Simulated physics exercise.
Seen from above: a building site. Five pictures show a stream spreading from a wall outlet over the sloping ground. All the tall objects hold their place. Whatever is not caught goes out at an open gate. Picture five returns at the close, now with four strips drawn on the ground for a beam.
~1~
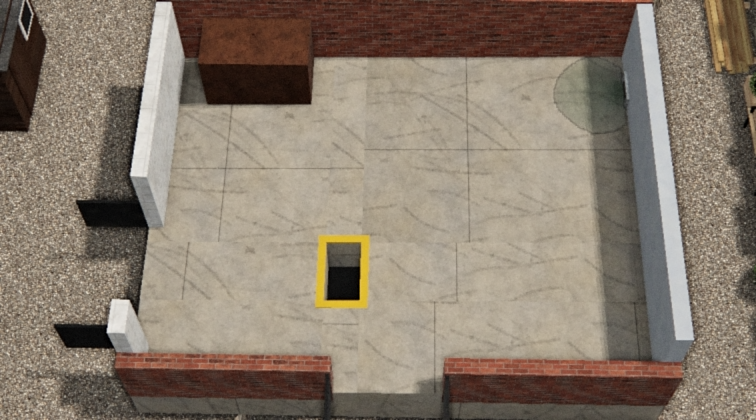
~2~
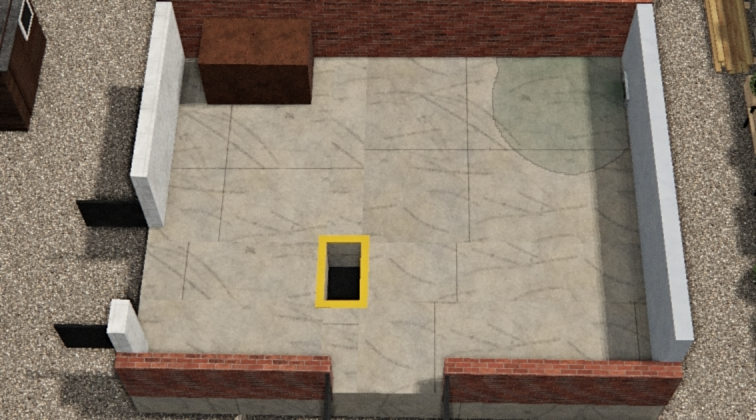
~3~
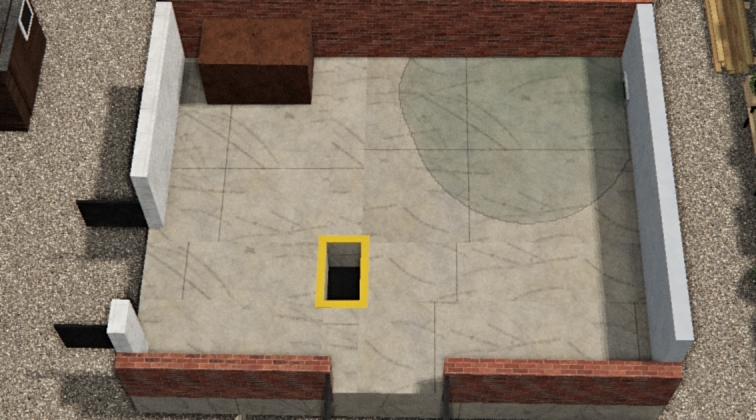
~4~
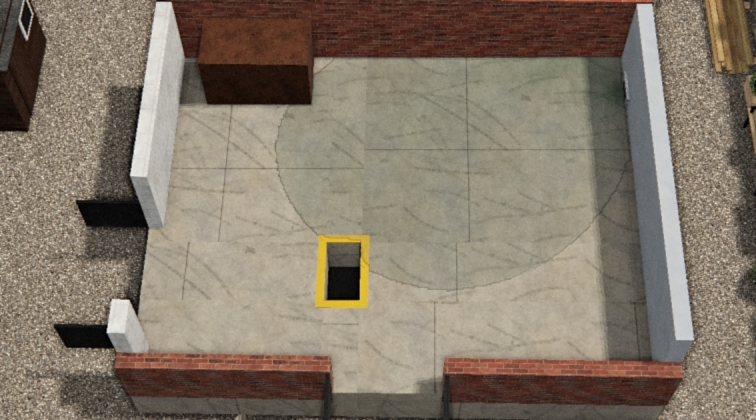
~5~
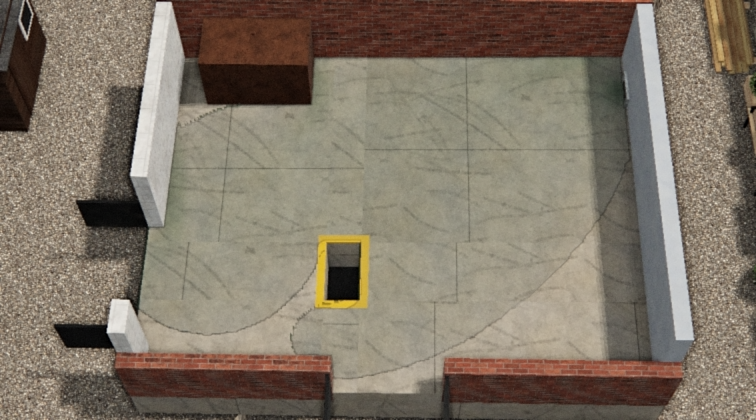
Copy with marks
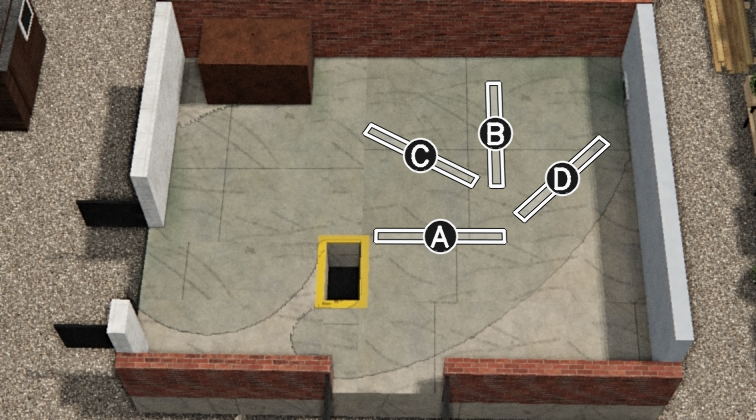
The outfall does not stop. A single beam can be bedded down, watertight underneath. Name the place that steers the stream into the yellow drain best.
Spot D.
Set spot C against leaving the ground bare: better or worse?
It is worse.
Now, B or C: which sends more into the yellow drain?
That would be C.
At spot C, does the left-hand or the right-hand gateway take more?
The left gate.
In white, A from (375, 236) to (504, 236); B from (496, 186) to (493, 83); C from (367, 129) to (474, 181); D from (519, 216) to (603, 140).
Choosing A, about 7 % of the stream goes into the yellow drain, about 93 % out by the gates.
Choosing B, about 10 % of the stream goes into the yellow drain, about 90 % out by the gates.
Choosing C, about 14 % of the stream goes into the yellow drain, about 86 % out by the gates.
Choosing D, about 23 % of the stream goes into the yellow drain, about 77 % out by the gates.
